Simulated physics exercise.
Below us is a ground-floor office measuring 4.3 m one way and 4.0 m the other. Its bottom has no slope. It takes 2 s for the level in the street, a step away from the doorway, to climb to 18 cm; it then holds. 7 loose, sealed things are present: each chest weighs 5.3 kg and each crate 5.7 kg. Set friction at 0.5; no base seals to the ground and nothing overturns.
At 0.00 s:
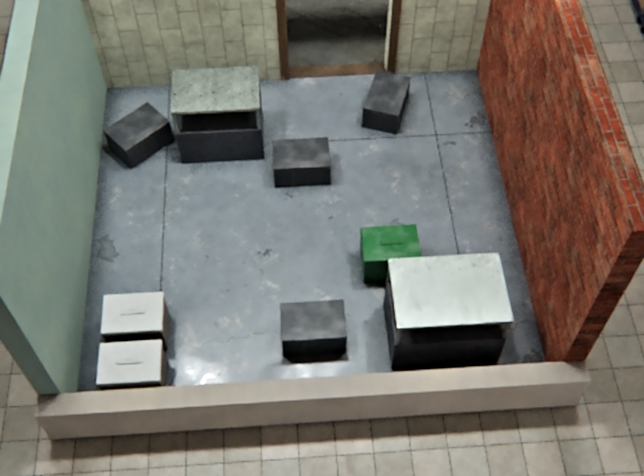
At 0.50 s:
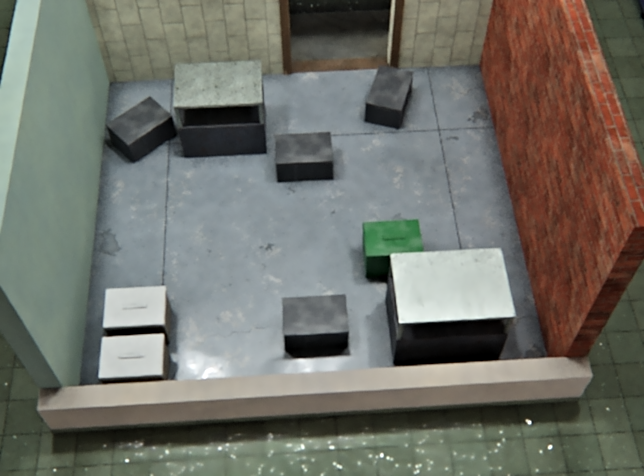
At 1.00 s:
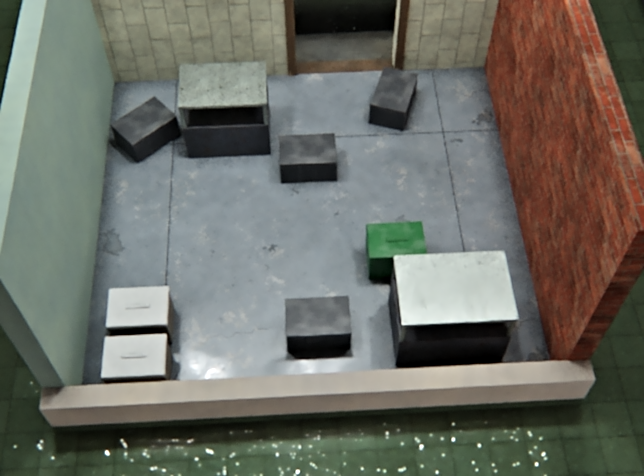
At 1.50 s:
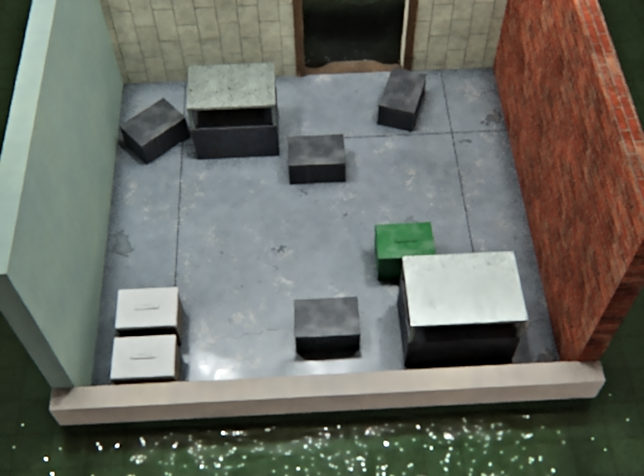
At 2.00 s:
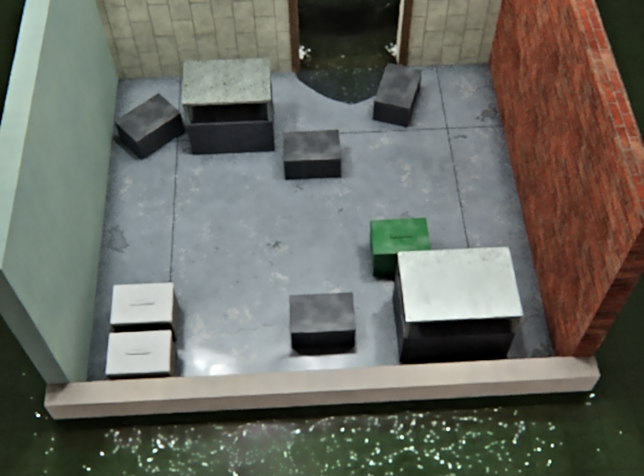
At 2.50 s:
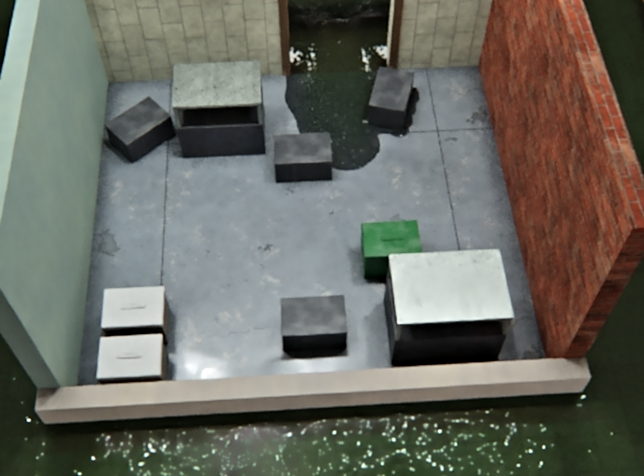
In a walled room, dark water slips through the doorway while the furniture stays still.
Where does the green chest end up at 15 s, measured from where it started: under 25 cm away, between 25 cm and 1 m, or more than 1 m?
Looks like it will be displaced a long way.
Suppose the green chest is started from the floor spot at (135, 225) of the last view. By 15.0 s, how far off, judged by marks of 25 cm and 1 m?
In that run it wanders far off.
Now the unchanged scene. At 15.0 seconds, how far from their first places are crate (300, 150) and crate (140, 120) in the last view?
In turn: 200 cm, 200 cm.
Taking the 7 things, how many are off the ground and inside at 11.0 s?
7 at that moment.
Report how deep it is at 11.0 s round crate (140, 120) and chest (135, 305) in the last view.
Close to 5 and 6 centimetres.
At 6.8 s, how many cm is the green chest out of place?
About 50 cm by then.
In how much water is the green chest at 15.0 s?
Roughly 12 cm at that moment.
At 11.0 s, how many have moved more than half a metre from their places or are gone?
Answer: 5.
After 3.5 s the green chest is near (393, 243), 0.1 m from its start, aground; 0 afloat.
After 6.8 s the green chest is near (365, 269), 0.5 m from its start, afloat; 5 afloat.
After 11.0 s the green chest is near (232, 349), 1.9 m from its start, afloat; 7 afloat.
After 15.0 s the green chest is near (202, 324), 2.0 m from its start, afloat; 7 afloat.
